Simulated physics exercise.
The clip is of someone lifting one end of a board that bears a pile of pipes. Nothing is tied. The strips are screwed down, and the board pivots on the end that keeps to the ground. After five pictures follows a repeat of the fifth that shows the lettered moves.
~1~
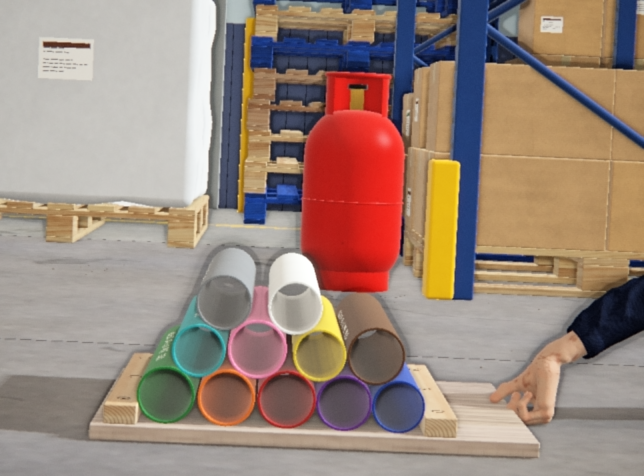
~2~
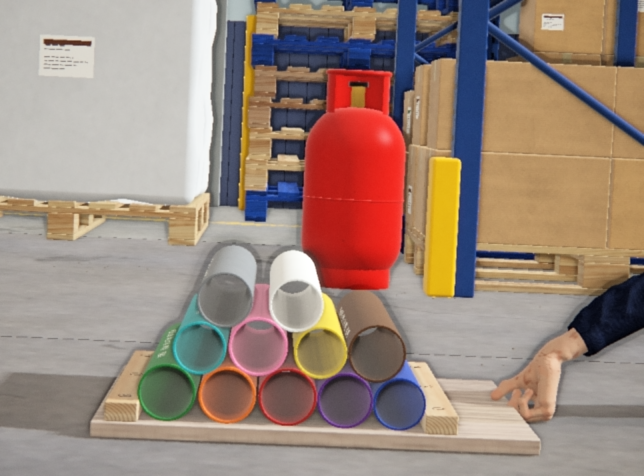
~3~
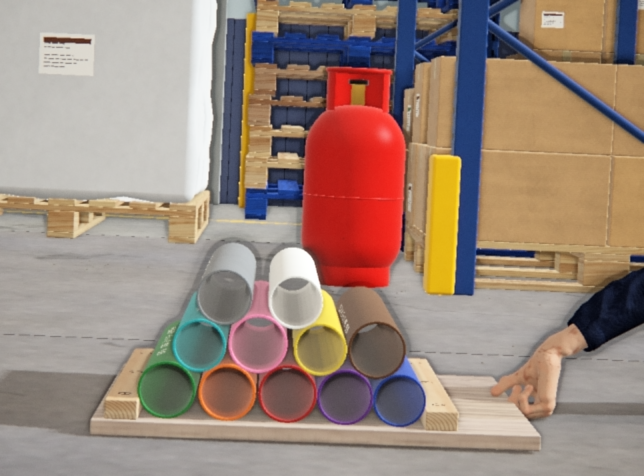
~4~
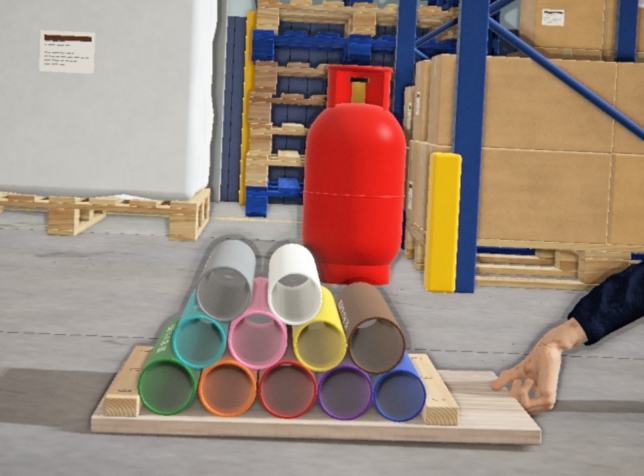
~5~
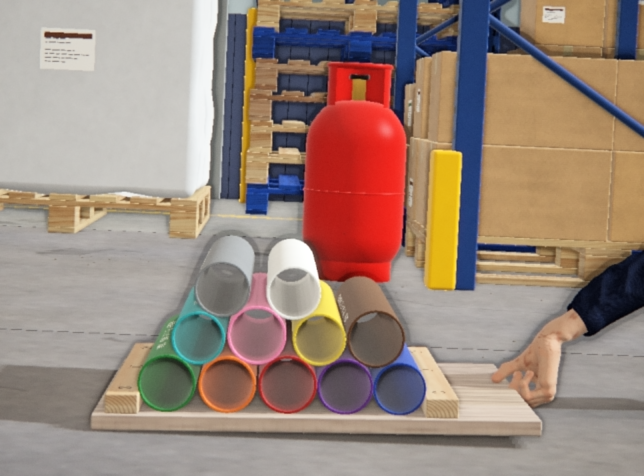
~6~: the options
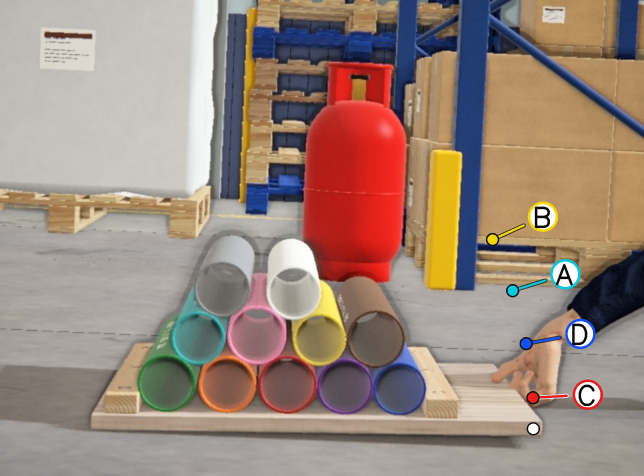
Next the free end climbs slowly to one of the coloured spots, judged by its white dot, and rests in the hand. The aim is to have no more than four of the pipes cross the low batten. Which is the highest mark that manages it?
At most to B.
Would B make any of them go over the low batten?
Yes, at B.
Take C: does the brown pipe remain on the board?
Yes.
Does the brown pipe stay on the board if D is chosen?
Yes.
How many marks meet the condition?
The number is four.
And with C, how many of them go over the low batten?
It comes to none.
On the copy, A at (512, 291); B at (493, 240); C at (533, 398); D at (526, 344); the white dot at (534, 429).
On B. First, board at 16°.
Then, board at 27°.
Finally, board at 27°, one over the low batten (grey).
By contrast, A none over the low batten; C none over the low batten; D none over the low batten.
